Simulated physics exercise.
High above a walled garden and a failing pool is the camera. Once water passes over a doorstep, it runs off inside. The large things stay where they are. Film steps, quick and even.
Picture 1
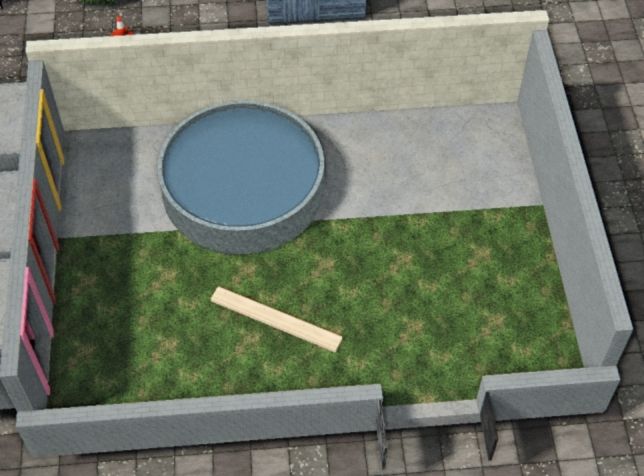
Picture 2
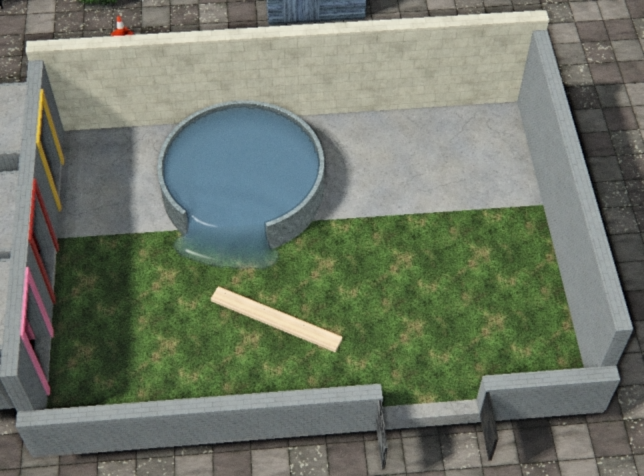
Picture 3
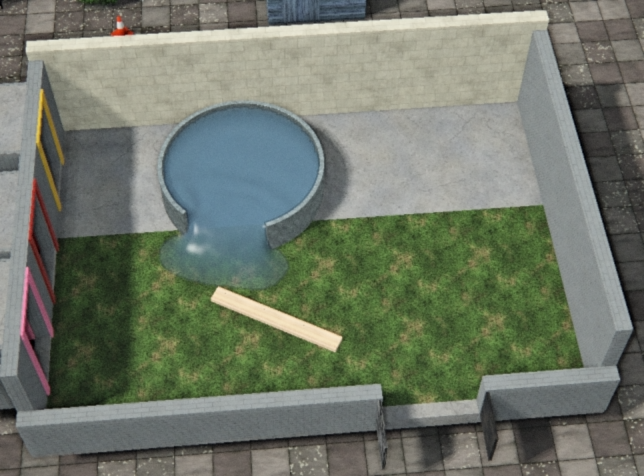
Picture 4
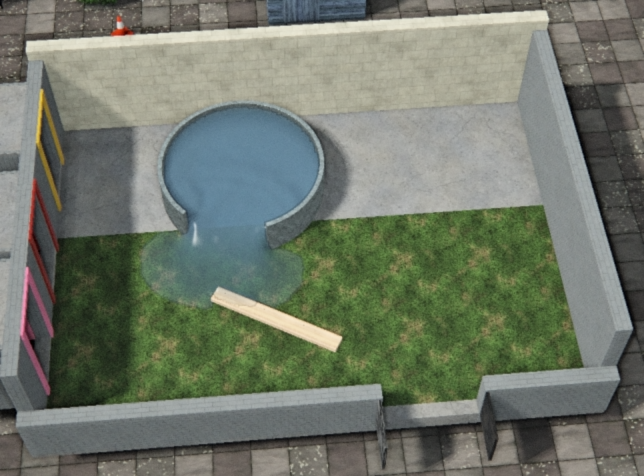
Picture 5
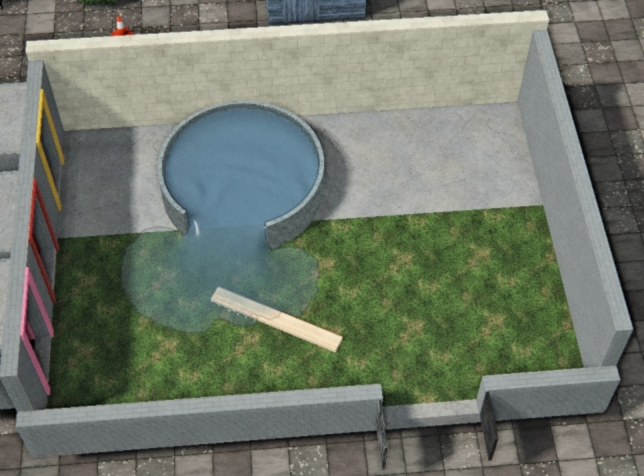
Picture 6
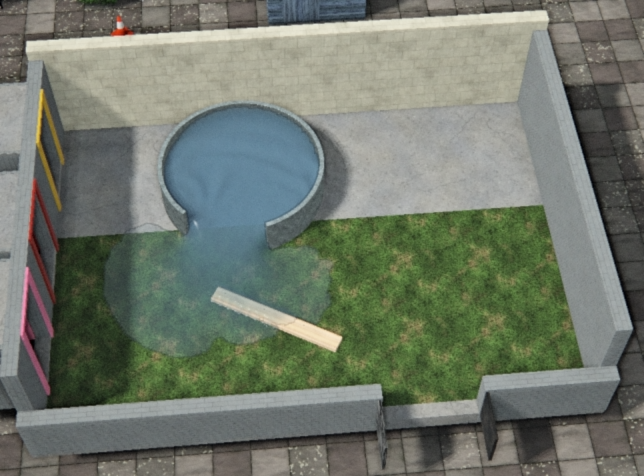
The clip opens on a round tank of still water in a walled garden, with a pale plank lying on the grass. A gap appears in the tank's front wall and water pours out, spreading over the grass in a widening, thinning sheet that passes around the plank's left end.
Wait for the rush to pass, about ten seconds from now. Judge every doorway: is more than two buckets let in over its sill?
My call: The pink door goes past two, the yellow door stays at two or fewer, the red door stays at two or fewer.
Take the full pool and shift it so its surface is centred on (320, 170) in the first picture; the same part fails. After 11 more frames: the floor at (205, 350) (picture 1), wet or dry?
Answer: Submerged.
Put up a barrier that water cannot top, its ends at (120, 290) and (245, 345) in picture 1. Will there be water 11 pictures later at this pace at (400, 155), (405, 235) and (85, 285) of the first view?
In that order: No water, no water, under water.
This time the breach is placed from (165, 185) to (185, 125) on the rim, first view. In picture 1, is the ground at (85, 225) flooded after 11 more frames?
At the point asked about: Soaked.
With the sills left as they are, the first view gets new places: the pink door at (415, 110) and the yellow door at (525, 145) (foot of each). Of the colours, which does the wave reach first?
The one in red.
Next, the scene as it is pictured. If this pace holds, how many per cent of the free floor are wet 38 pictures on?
About 70 per cent.
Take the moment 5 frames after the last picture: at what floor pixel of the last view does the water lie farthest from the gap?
Approximate pixel: (132, 404).
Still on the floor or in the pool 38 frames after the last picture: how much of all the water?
That comes to around 94 in a hundred.
A moment on, water covers 25 % of the floor; the pink door not reached, the yellow door not reached, the red door not reached.
Next, water covers 35 % of the floor; the pink door wet at the sill, nothing in, the yellow door not reached, the red door not reached.
Then, water covers 50 % of the floor; the pink door over two buckets in, the yellow door not reached, the red door wet at the sill, nothing in.
Later, water covers 70 % of the floor; the pink door far over two buckets in, the yellow door wet at the sill, nothing in, the red door wet at the sill, nothing in.
In the end, water covers 90 % of the floor; the pink door far over two buckets in, the yellow door wet at the sill, nothing in, the red door wet at the sill, nothing in.
